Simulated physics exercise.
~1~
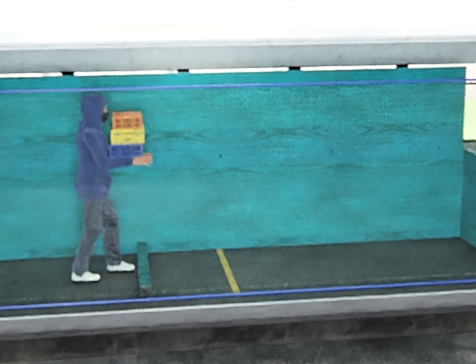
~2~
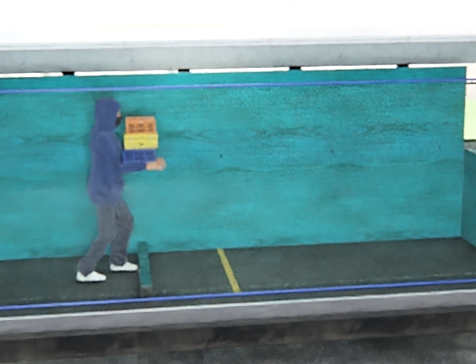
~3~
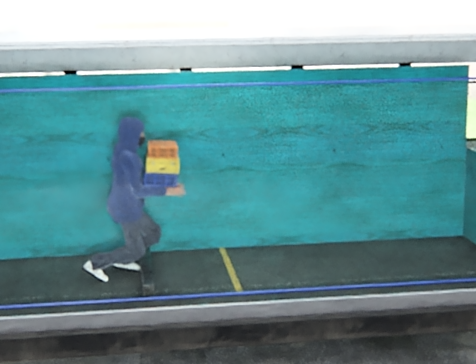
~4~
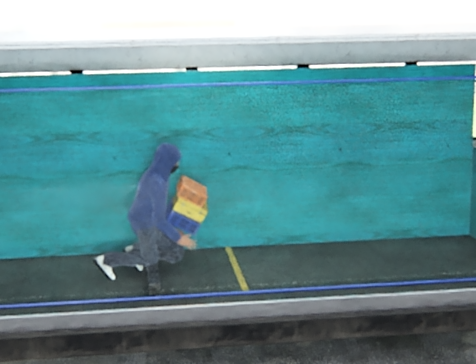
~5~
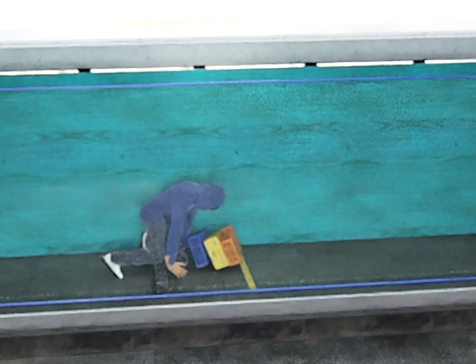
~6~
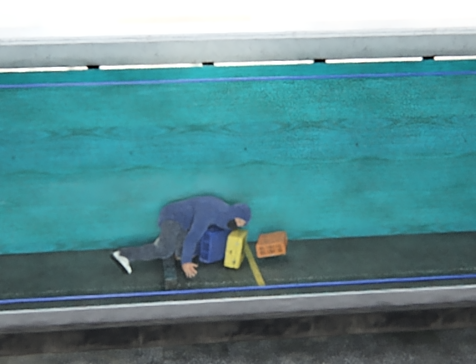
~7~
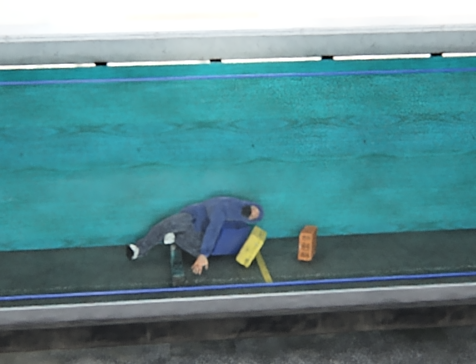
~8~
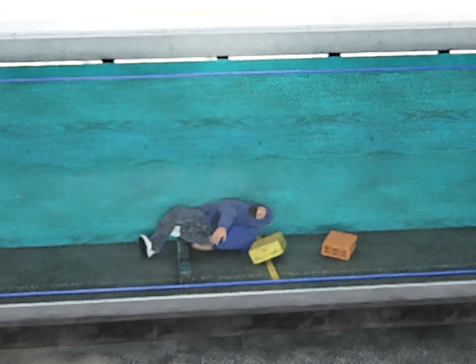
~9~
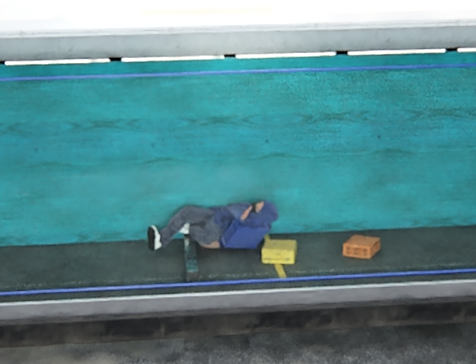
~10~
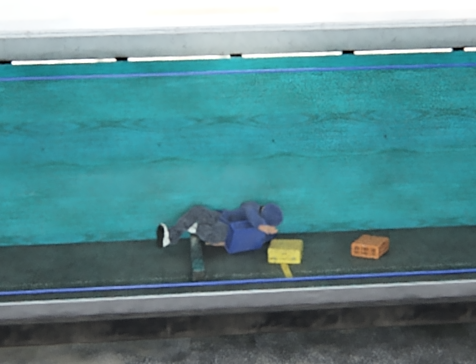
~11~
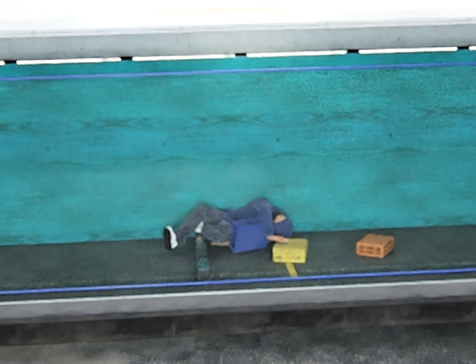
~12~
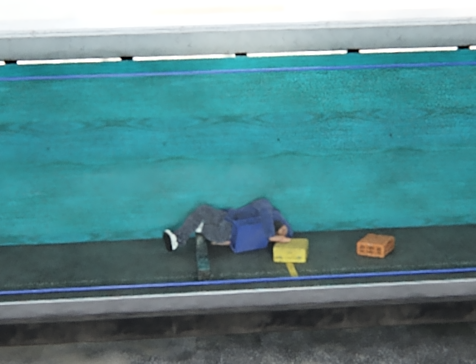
On a walkway, a hooded person carrying crates trips over a low rail and sprawls beyond it.
